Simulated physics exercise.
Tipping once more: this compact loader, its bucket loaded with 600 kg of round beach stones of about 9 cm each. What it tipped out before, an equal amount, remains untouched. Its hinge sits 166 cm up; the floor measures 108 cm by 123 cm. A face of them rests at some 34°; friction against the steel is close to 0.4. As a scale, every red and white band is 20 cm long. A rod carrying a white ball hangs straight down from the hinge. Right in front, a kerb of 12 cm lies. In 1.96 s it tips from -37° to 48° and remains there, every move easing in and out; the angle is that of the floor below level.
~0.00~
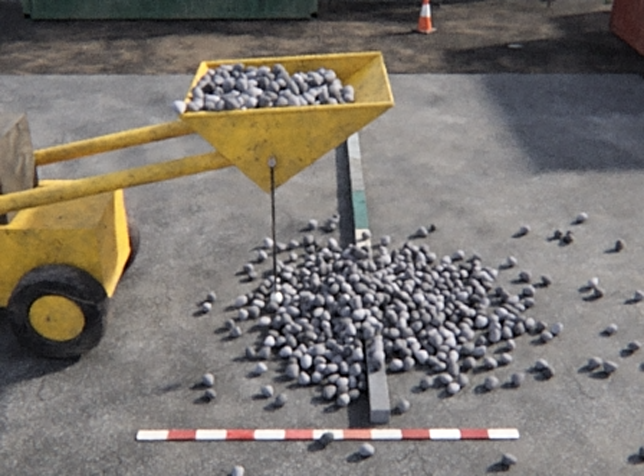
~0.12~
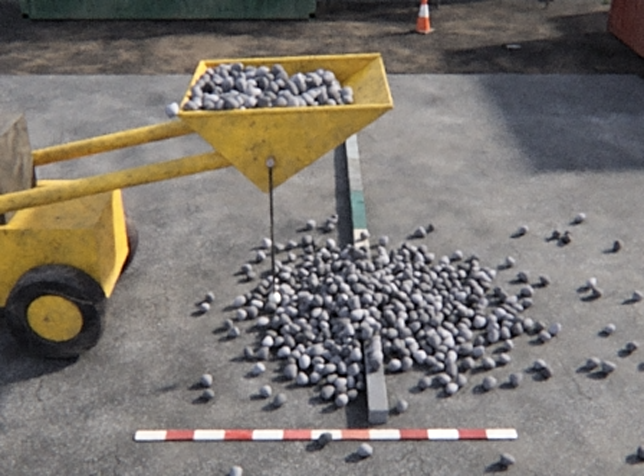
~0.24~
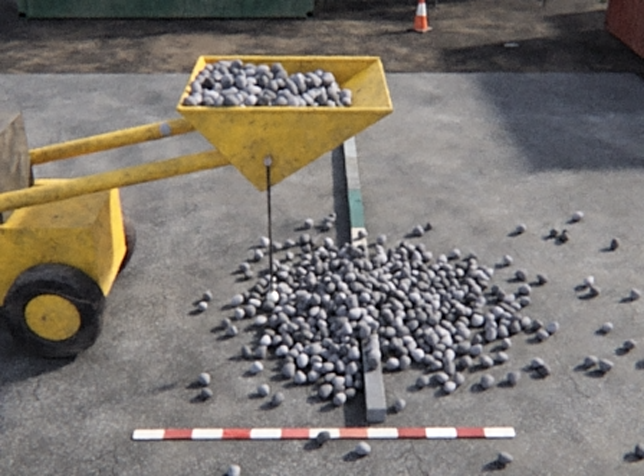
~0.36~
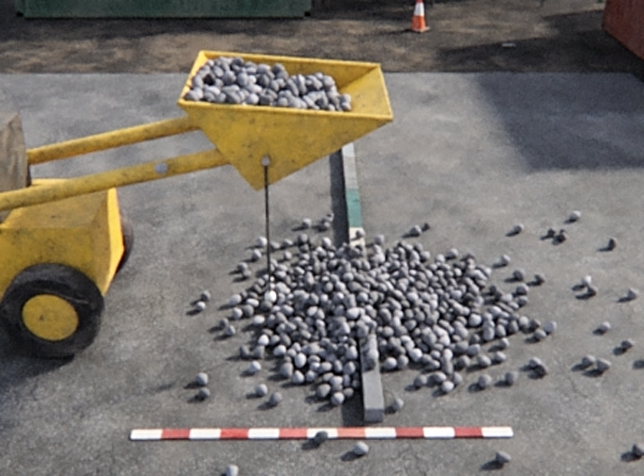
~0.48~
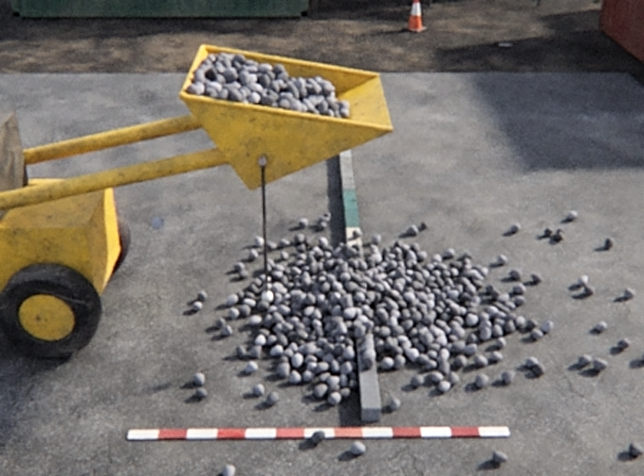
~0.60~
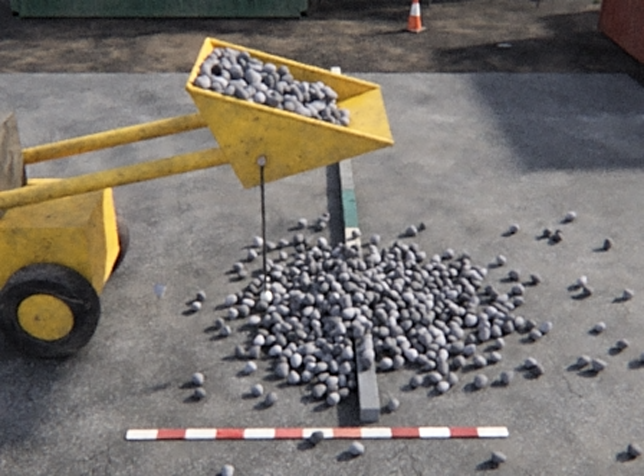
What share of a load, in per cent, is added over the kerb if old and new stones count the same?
I would say 91 percent.
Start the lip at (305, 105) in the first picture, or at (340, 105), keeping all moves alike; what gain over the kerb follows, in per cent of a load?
I'd say close to 25 per cent for one and close to 50 per cent for the other, in that order.
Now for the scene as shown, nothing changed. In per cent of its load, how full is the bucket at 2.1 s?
5 %.
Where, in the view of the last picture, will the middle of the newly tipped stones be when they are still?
Centre at roughly (422, 298).
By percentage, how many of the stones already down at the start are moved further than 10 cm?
Close to 30 in a hundred of them.
After 1.5 s the floor is at 35°; in per cent of one load, 86 in the bucket, 62 on this side of the kerb, 51 over the kerb; the foremost stones are at (633, 278).
After 2.1 s the floor is at 48°; in per cent of one load, 7 in the bucket, 77 on this side of the kerb, 116 over the kerb; the foremost stones are at (633, 278).
After 2.4 s the floor is at 48°; in per cent of one load, 0 in the bucket, 64 on this side of the kerb, 136 over the kerb; the foremost stones are at (633, 278).
After 5.3 s the floor is at 48°; in per cent of one load, 0 in the bucket, 63 on this side of the kerb, 136 over the kerb; the foremost stones are past the picture's edge. Net gain over the kerb, 91.
